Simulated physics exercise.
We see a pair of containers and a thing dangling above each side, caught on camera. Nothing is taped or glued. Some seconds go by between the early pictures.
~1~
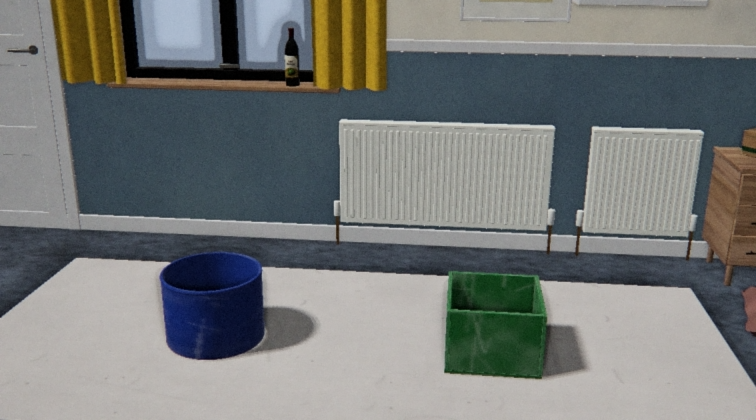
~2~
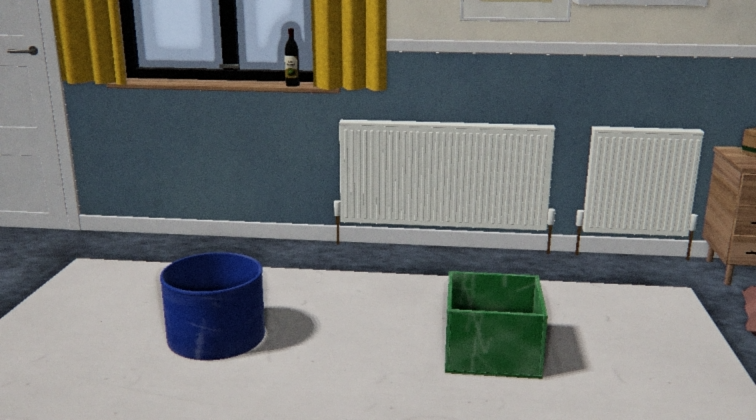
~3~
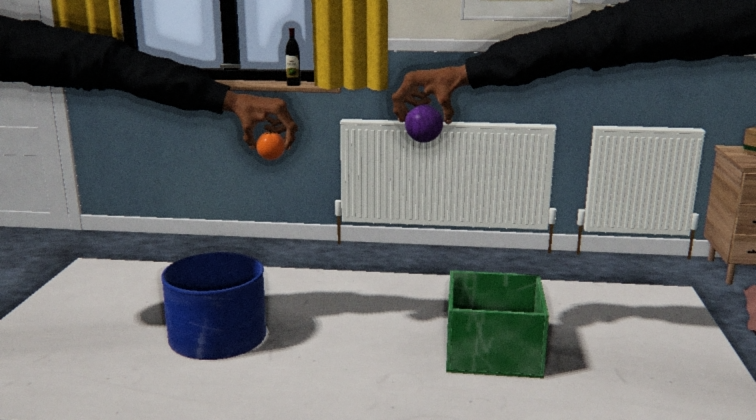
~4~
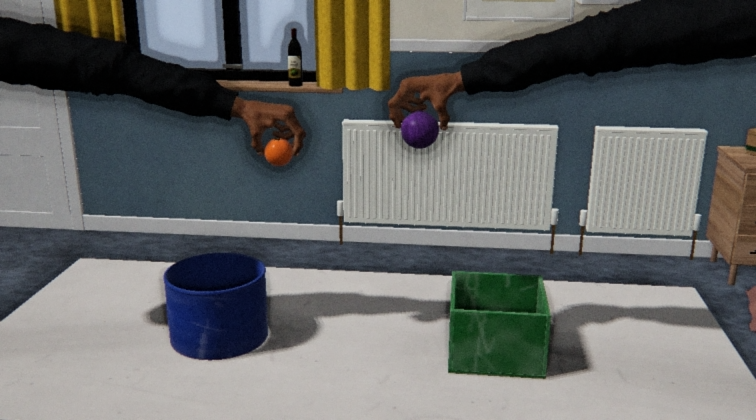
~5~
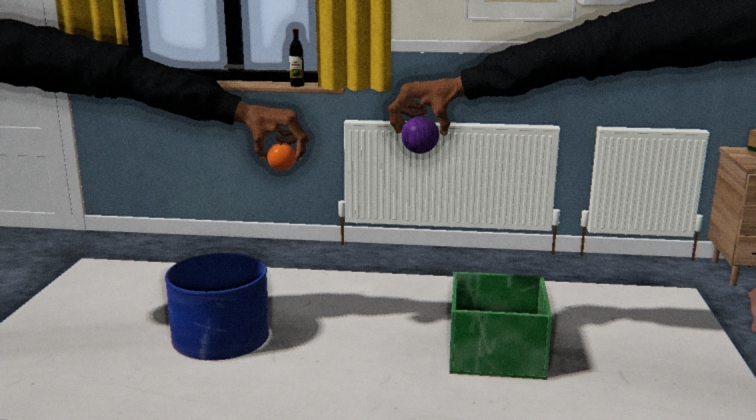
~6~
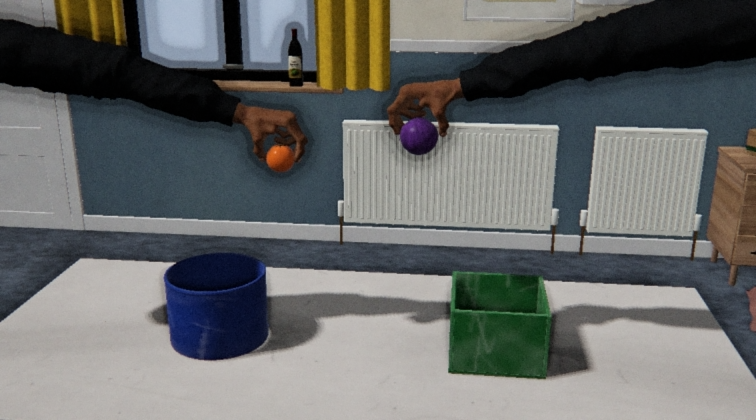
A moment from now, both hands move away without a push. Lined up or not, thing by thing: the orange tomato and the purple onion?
Orange tomato - not lined up; purple onion - not lined up.
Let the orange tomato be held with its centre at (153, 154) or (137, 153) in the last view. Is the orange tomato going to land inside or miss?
First it stays out, then it stays out.
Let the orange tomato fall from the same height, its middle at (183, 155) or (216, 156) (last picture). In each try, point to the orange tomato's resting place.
You'd find it finishing close to (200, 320) in the first case and (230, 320) in the second.
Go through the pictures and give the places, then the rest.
In the first frame, right basket (493, 323).
In the second frame, left bin (214, 304).
In the third frame, still on the way; orange tomato (270, 146); right basket (495, 322).
In the fourth frame, still on the way; purple onion (420, 130); left bin (217, 304).
In the fifth frame, still on the way; orange tomato (281, 157); right basket (498, 323).
In the sixth frame, in place, still held; orange tomato (280, 158); purple onion (419, 136); left bin (218, 304).
Then, 0.16 s past the last view, orange tomato travelled about its own width near (282, 193); purple onion travelled about its own width near (419, 172).
Then, 0.24 s past the last view, orange tomato in the air near (284, 251); purple onion in the air near (417, 233).
Then, 0.32 s past the last view, orange tomato come down near (287, 330); purple onion in the air near (416, 318).
Finally, the orange tomato misses, near (287, 329); the purple onion misses, near (415, 332).
